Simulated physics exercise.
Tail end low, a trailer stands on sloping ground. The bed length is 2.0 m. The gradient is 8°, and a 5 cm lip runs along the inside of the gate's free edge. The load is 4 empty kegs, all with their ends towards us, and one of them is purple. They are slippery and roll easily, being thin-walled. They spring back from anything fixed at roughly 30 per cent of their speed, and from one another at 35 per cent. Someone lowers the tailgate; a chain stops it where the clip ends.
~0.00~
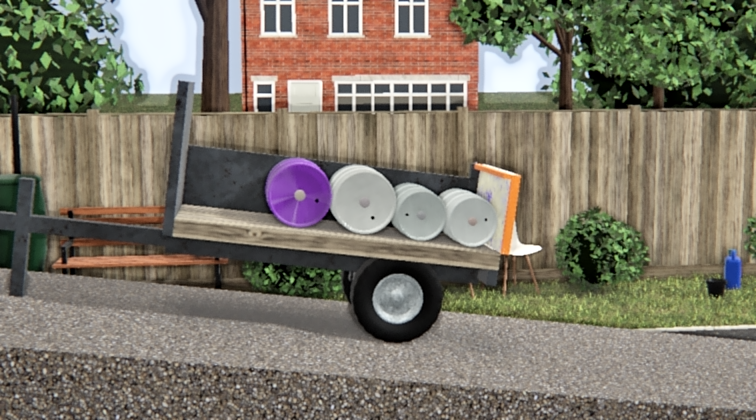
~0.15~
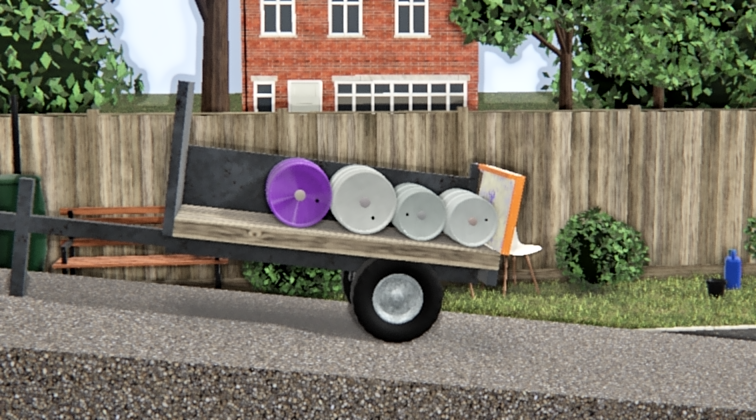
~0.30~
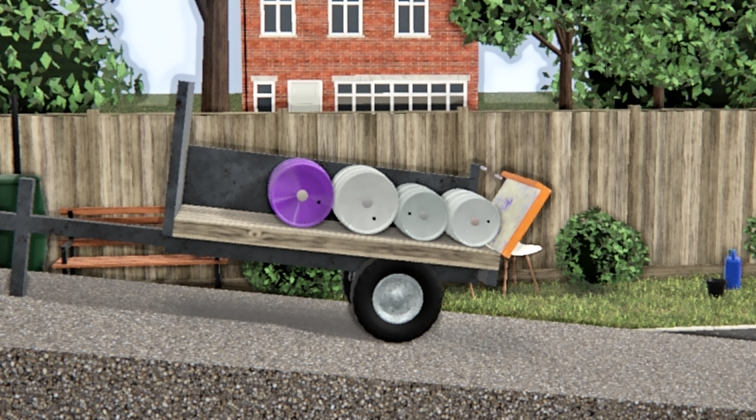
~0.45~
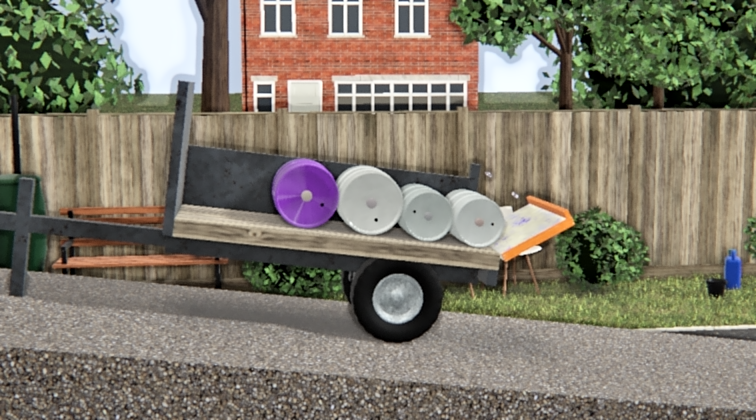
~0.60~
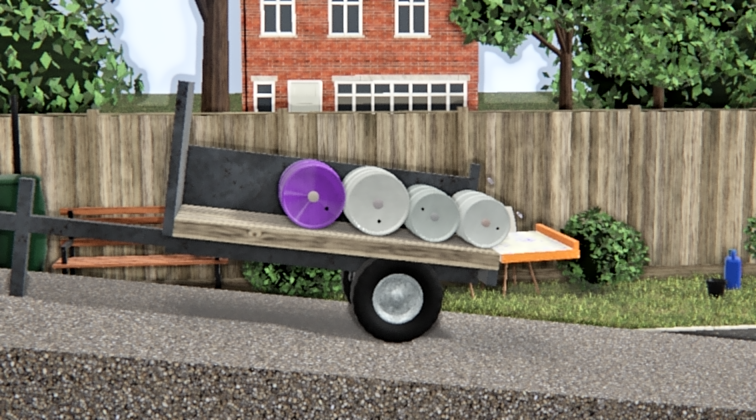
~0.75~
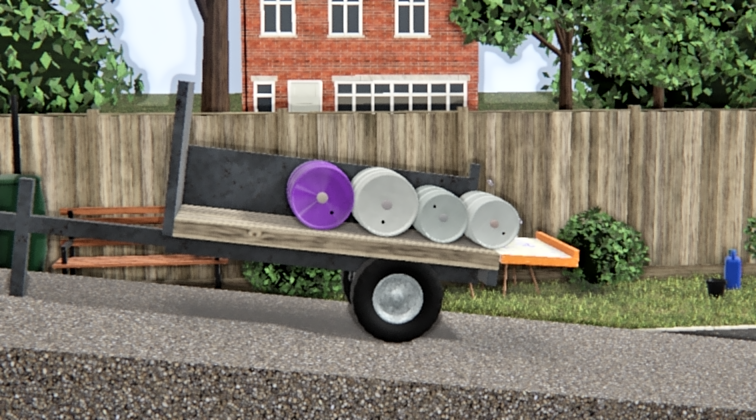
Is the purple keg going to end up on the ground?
No.
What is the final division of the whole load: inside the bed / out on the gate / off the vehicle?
1, 2 and 1.
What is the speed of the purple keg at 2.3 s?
About 0.1 m/s.
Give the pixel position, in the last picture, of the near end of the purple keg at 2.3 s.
(437, 211), more or less.
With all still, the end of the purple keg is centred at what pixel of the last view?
Roughly (438, 211).
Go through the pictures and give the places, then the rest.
In the first picture, purple (300, 196); gate 82° above level, tip at (515, 178); 4 of the 4 make up the bottom layer on the bed.
In the second picture, purple (300, 196); gate 79° above level, tip at (520, 179).
In the third picture, purple (303, 196); gate 57° above level, tip at (546, 191).
In the fourth picture, purple (307, 197); gate 27° above level, tip at (570, 222).
In the fifth picture, purple (314, 197); gate 2° above level, tip at (575, 253).
In the sixth picture, purple (323, 198); gate 4° below level, tip at (574, 262).
By 2.3 s, purple is on the bed, 40 cm short of the hinge, rolling right; 1 gone off the back.
Finally (4.3 s), purple is on the bed, 40 cm short of the hinge; 1 gone off the back.
